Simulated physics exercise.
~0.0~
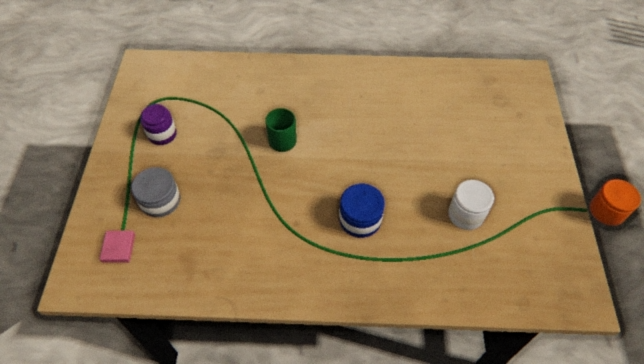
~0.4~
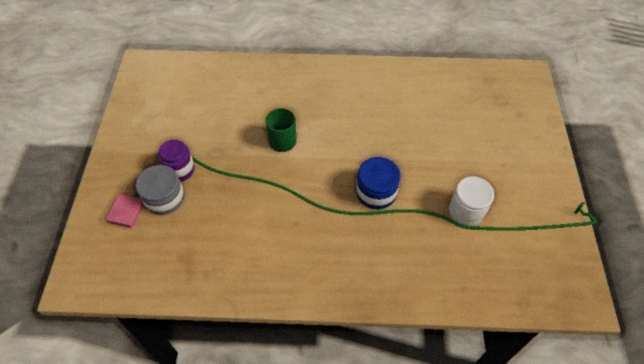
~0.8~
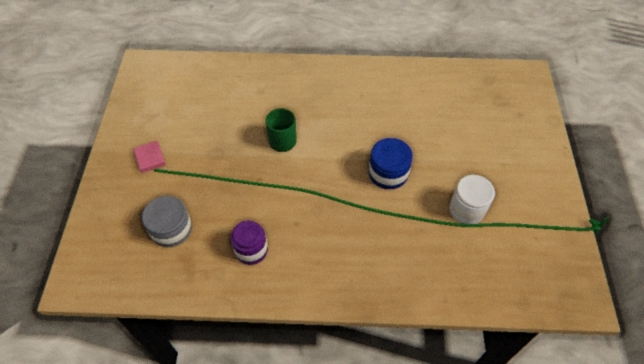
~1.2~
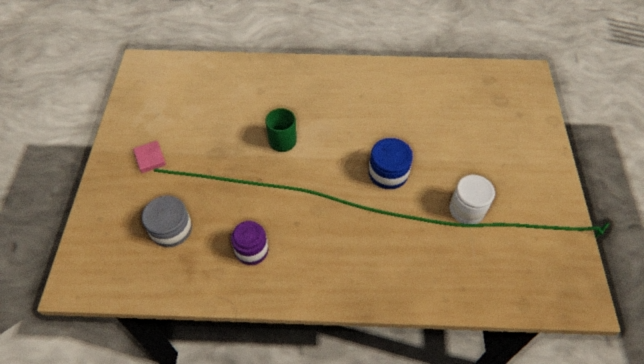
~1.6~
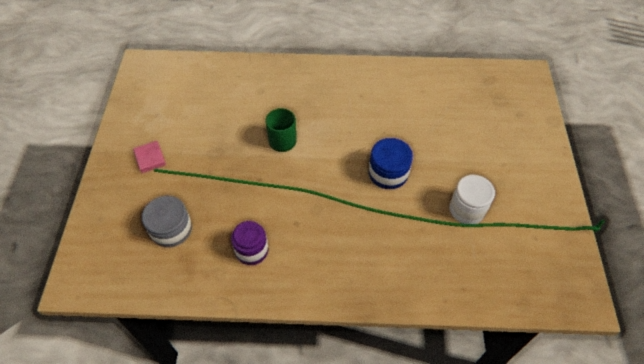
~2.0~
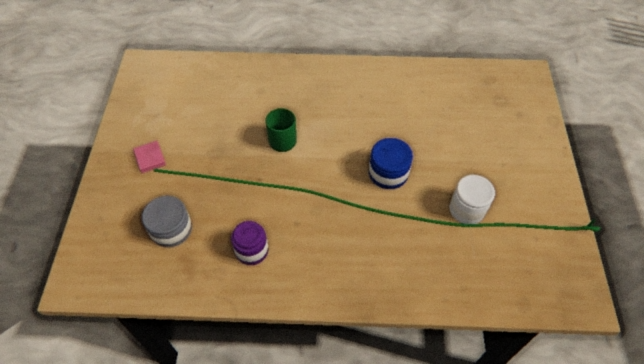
An orange cup drops off the table's right edge, its cord dragging several containers aside.
